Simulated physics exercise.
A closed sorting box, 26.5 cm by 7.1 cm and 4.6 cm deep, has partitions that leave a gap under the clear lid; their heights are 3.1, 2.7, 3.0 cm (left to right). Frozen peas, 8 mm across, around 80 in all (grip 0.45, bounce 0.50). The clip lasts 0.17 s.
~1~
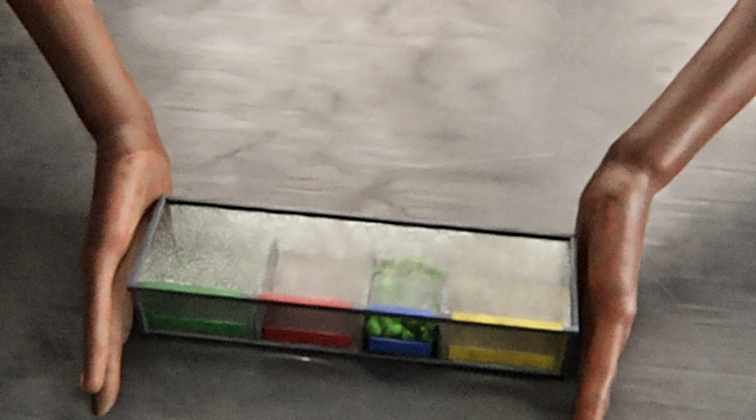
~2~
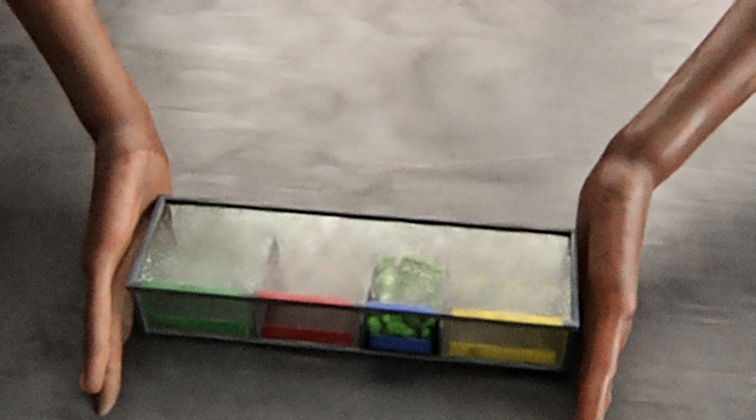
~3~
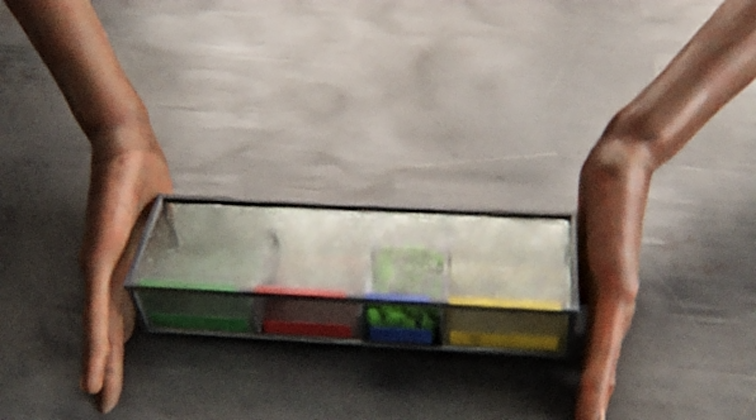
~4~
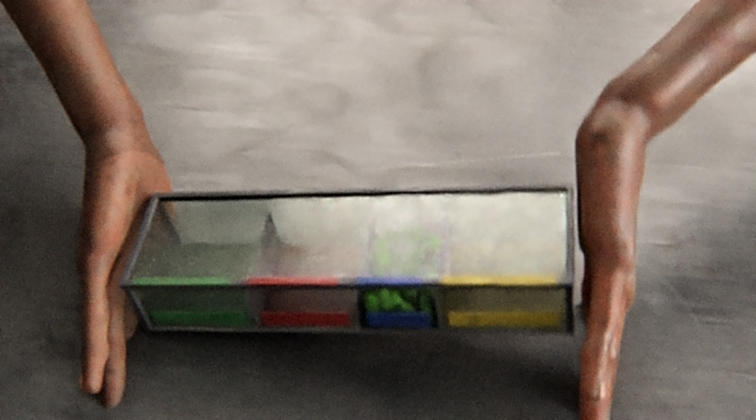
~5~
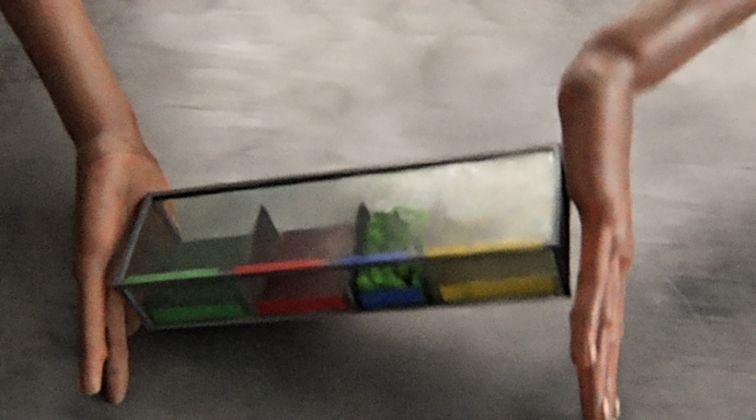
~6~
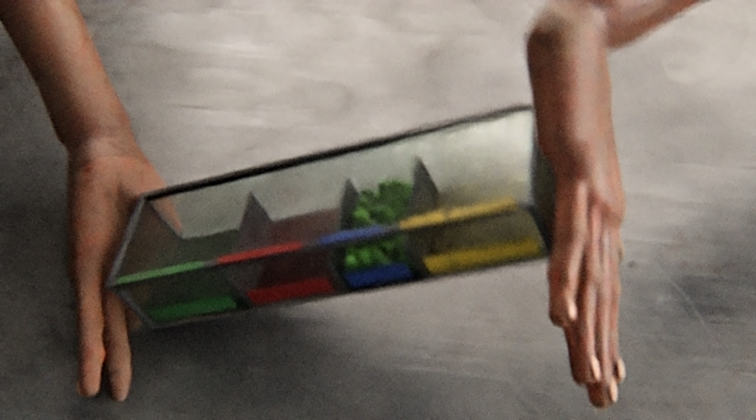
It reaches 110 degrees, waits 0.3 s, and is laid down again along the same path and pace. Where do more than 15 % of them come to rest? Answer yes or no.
Red compartment: No; blue compartment: No; green compartment: Yes; yellow compartment: No.
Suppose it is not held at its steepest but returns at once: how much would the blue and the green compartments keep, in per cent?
Then: Blue 10; green 70.
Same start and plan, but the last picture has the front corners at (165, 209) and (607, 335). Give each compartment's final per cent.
Red 0, blue 40, green 0, yellow 60.
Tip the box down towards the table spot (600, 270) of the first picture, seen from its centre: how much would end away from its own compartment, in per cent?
Some 50 per cent.
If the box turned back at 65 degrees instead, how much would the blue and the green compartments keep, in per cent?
In that case blue 65; green 5.
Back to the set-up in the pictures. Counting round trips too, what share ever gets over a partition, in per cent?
About 90 per cent.
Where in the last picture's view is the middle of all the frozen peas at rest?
Near (203, 289).
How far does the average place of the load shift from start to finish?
Roughly 12.5 cm.
Then, 0.60 s after the last picture, tilt 110 degrees; red 20 %, blue 15 %, green 65 %.
Then, 1.00 s after the last picture, tilt 62 degrees; blue 10 %, green 85 %.
Then, 1.48 s after the last picture, tilt 0 degrees; red 5 %, blue 10 %, green 85 %.
In the end, red 5 %, blue 10 %, green 85 %, yellow 0 %.
